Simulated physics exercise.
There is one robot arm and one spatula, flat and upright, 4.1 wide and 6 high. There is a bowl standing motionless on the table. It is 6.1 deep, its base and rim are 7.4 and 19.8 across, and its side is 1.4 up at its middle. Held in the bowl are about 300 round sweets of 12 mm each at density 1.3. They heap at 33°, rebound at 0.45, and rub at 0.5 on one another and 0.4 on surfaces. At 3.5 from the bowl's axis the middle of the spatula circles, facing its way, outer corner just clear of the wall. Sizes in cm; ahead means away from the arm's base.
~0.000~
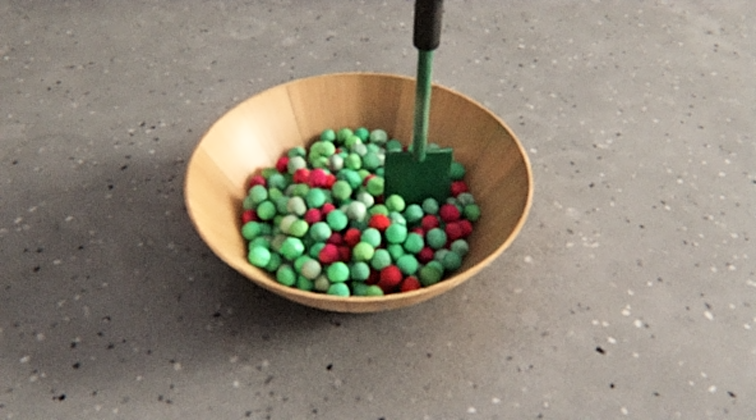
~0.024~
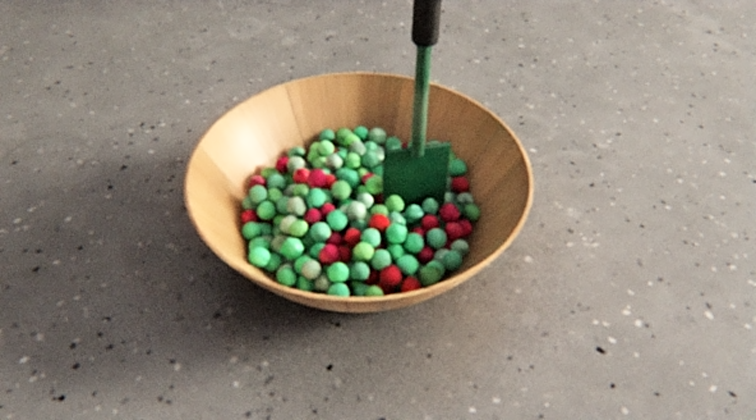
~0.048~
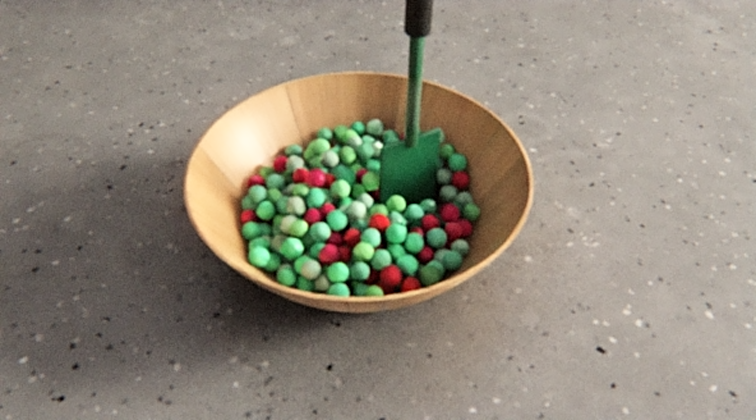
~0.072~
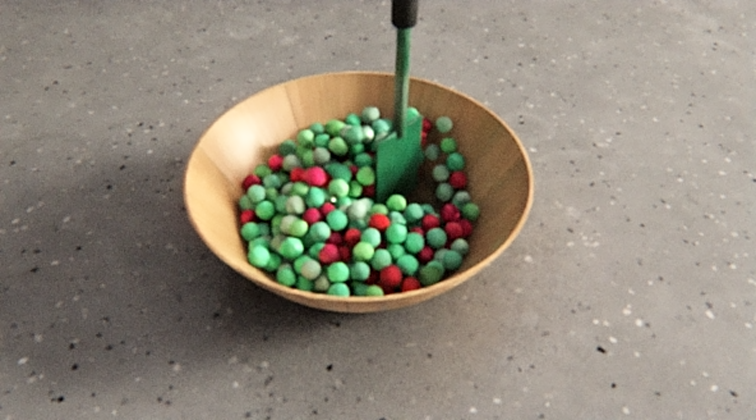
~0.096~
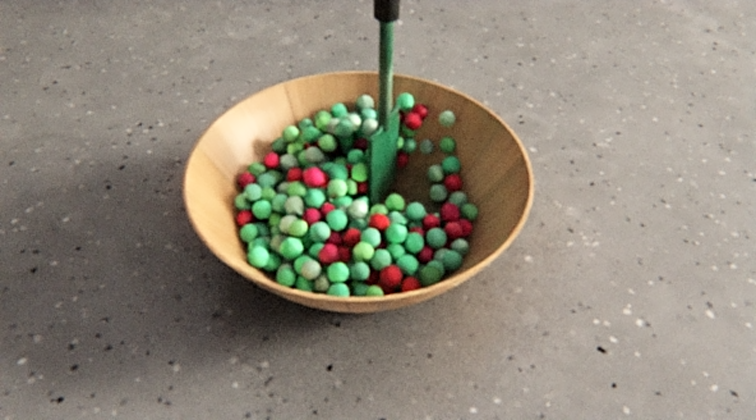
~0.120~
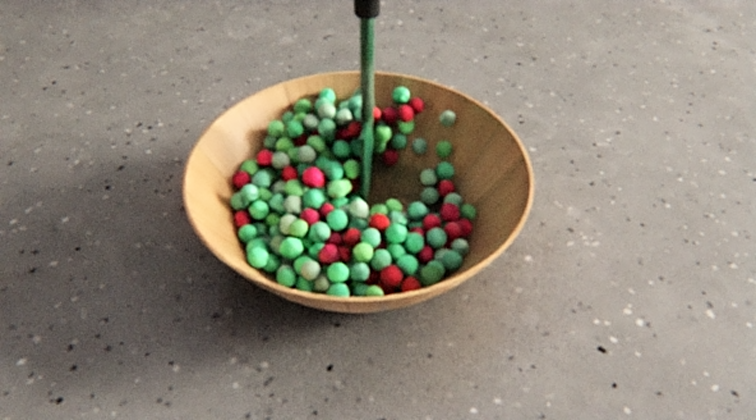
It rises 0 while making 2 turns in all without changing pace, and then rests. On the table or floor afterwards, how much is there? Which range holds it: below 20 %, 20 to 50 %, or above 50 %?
The range below 20 %.
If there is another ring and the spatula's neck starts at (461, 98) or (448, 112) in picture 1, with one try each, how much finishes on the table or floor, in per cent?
Close to 35 per cent for the first and close to 40 per cent for the second.
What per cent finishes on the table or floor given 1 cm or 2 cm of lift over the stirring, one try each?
Estimates: 10 % then 5 %.
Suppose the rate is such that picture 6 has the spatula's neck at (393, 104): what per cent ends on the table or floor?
I'd put it close to 5 per cent.
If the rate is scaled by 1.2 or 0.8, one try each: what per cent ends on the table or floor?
I'd expect about 15 per cent, then about 5 per cent.
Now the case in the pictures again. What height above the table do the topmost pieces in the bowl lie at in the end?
Measured height: Some 6.5 cm.
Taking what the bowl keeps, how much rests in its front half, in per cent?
Roughly 45 per cent.
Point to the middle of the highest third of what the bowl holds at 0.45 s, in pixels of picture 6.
Upper-third centre: Approx. (457, 218) px.
After 0.45 s, 327° round, highest piece 8 above the table; 285 in the bowl, 11 on the table or floor, 7 in flight or on the tool.
After 0.79 s, 219° round, highest piece 7 above the table; 278 in the bowl, 23 on the table or floor, 2 in flight or on the tool.
After 1.15 s, 0° round, highest piece 7 above the table; 271 in the bowl, 31 on the table or floor, 1 in flight or on the tool.
After 1.85 s, 0° round, highest piece 7 above the table; 271 in the bowl, 32 on the table or floor.
In the end, 271 in the bowl, 32 on the table or floor. That is 11 % on the table or floor.
